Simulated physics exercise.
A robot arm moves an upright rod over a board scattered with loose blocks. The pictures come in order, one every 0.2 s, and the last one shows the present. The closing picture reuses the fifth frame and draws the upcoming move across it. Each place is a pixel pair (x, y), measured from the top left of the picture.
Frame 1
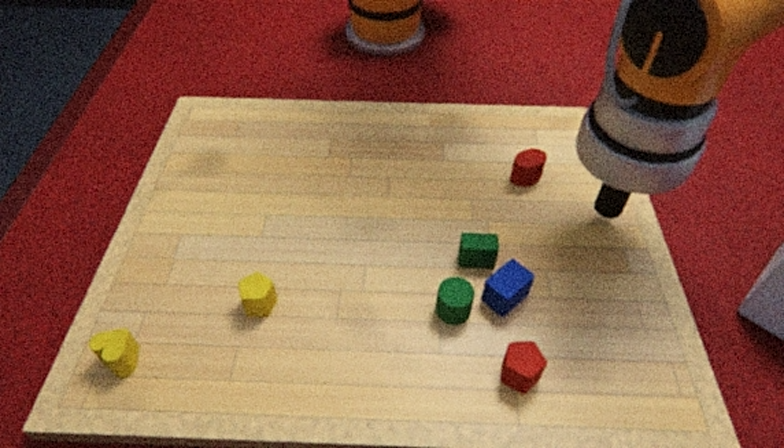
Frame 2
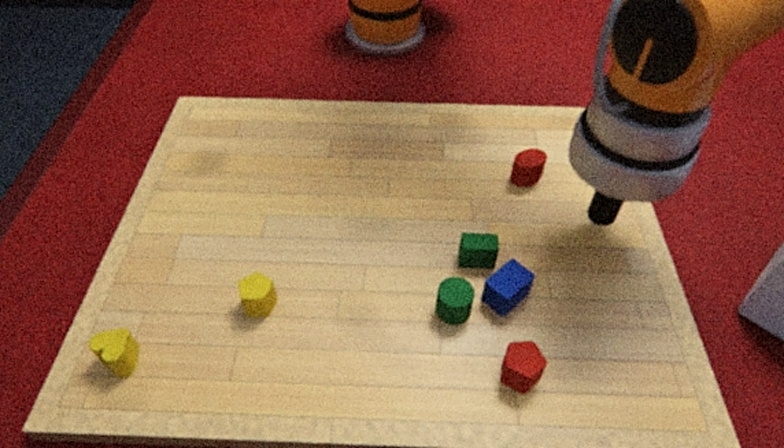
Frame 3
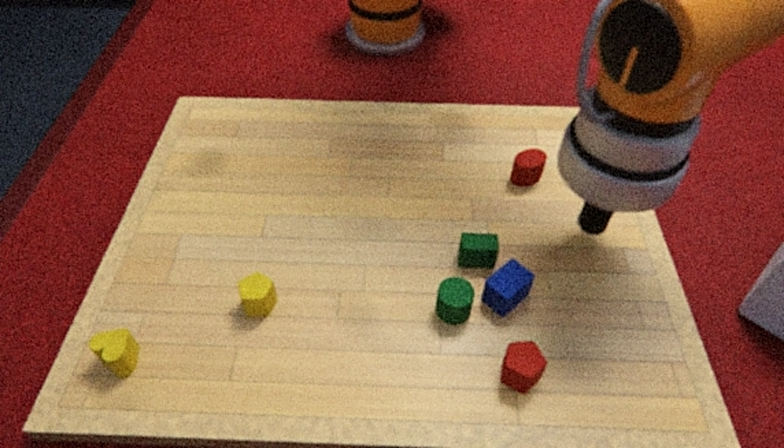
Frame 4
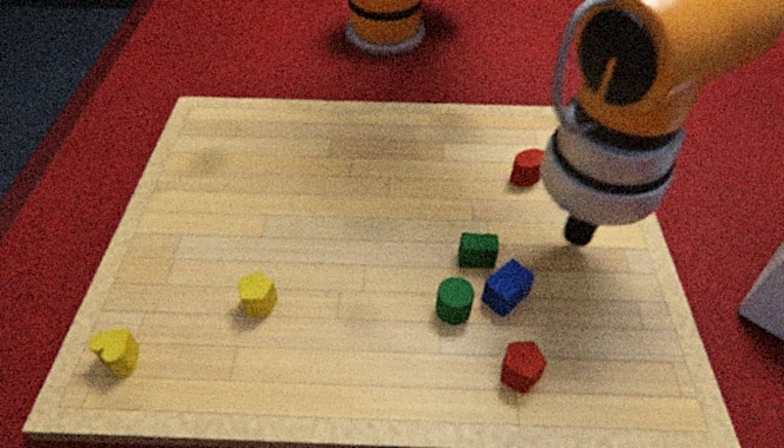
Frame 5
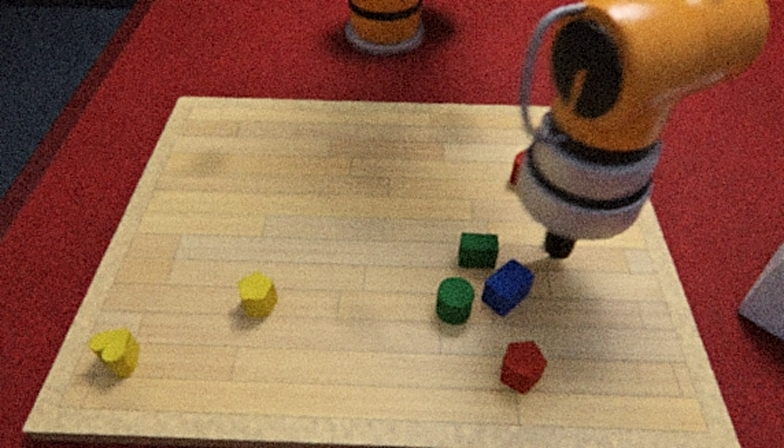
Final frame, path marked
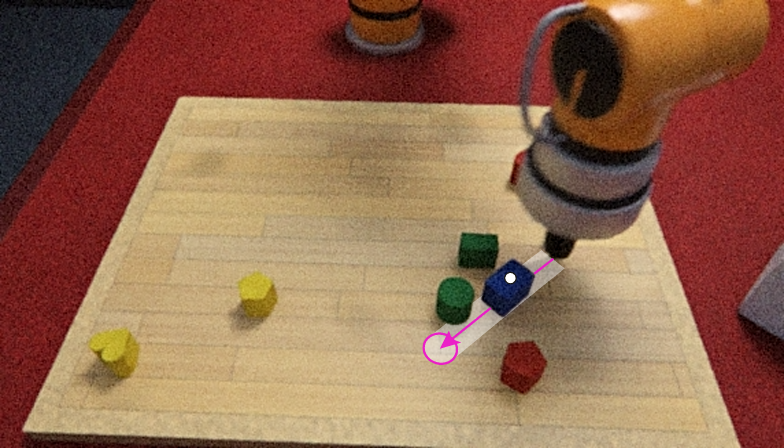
Over a wooden board, a robot arm moves its rod left and down, touching no blocks.
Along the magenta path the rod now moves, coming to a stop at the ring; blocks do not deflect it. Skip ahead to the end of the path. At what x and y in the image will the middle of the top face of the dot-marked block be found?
It ends at (417, 360).
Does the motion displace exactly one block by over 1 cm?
No, that is not what happens.
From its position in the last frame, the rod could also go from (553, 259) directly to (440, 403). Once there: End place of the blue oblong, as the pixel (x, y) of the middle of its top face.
It is going to be at (459, 303).
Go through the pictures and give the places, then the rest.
The first frame shows rod tip (607, 210); block tops, green cylinder (456, 291); green oblong (480, 241); blue oblong (510, 278).
The second frame shows rod (601, 216); blocks unchanged.
The third frame shows rod (591, 226); blocks unchanged.
The fourth frame shows rod (577, 237); blocks unchanged.
The fifth frame shows rod (557, 249); green cylinder (456, 291); green oblong (480, 241); blue oblong (510, 278).
Path on the board, straight from (553, 259) to (440, 348); the dot is on the blue oblong.
The first path, step by step. One third of the way, rod (521, 277); green cylinder (453, 292); blue oblong (497, 288).
Two thirds of the way, rod (482, 308); green cylinder (434, 299); blue oblong (457, 323).
At the end, rod (442, 339); green cylinder (427, 300); green oblong in place; blue oblong (417, 360).
